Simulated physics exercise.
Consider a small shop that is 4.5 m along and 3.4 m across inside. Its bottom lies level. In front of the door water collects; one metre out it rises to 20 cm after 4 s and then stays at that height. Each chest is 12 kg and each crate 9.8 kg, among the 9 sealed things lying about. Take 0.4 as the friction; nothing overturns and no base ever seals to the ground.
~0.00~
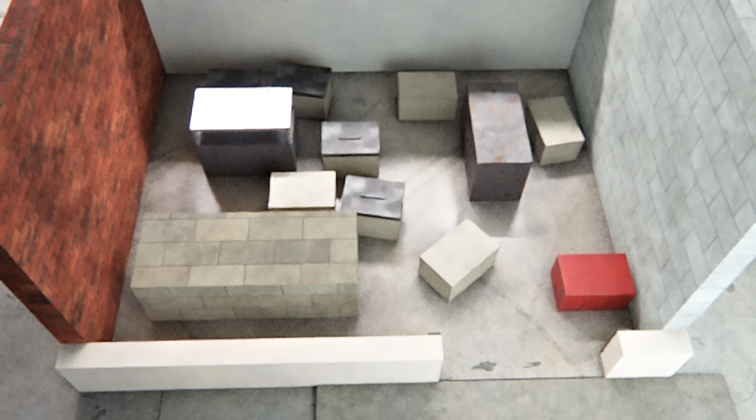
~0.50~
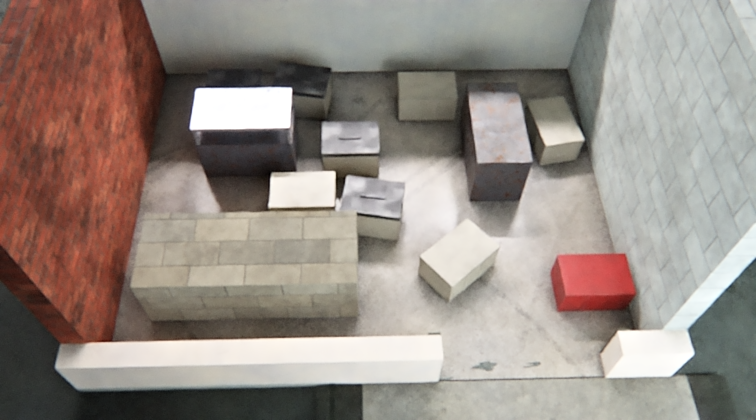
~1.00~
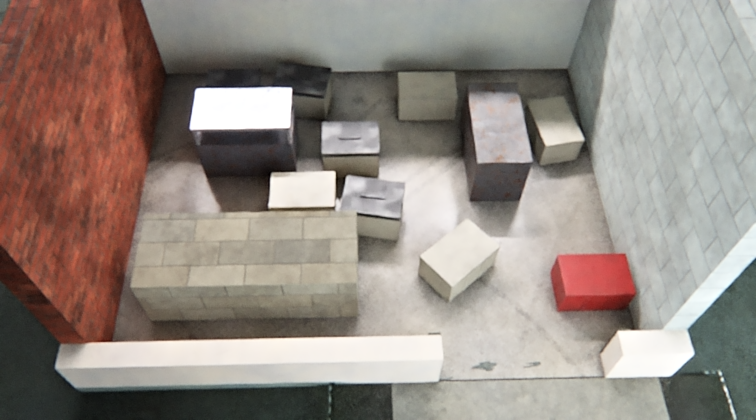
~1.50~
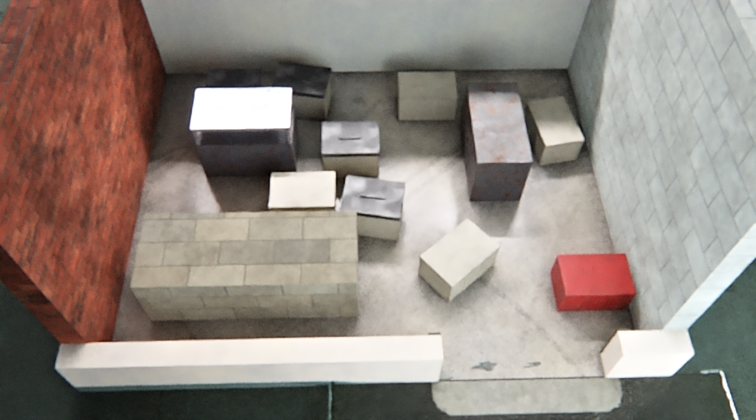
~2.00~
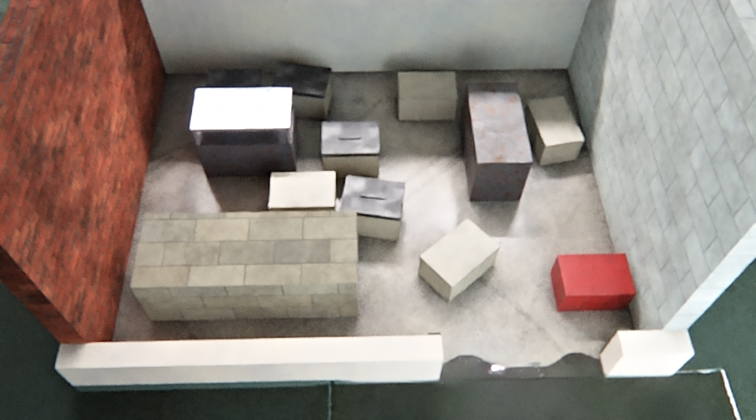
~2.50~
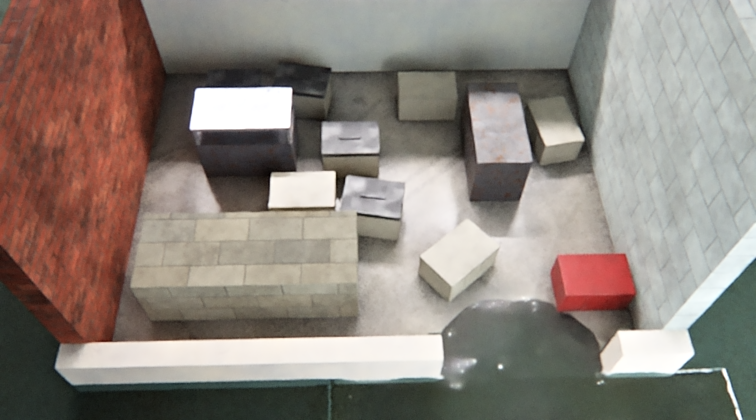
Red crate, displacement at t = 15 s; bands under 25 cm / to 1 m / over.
Over 1 m.
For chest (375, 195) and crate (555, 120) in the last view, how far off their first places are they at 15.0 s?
150 cm and 300 cm respectively.
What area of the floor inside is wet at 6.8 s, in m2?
Roughly 10.5 m2 of it is wet.
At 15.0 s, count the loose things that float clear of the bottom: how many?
Count: 9.
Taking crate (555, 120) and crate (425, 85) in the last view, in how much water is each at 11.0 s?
Close to 13 and 15 centimetres.
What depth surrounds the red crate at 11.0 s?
12 cm, roughly.
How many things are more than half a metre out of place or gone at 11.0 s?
Count then: 9.
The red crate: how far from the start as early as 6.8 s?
Roughly 200 cm.
After 3.5 s the red crate is near (597, 274), 0.0 m from its start, aground; 0 afloat.
After 6.8 s the red crate is near (546, 105), 1.9 m from its start, afloat; 5 afloat.
After 11.0 s the red crate is near (395, 99), 2.6 m from its start, afloat; 9 afloat.
After 15.0 s the red crate is near (444, 93), 2.3 m from its start, afloat; 9 afloat.
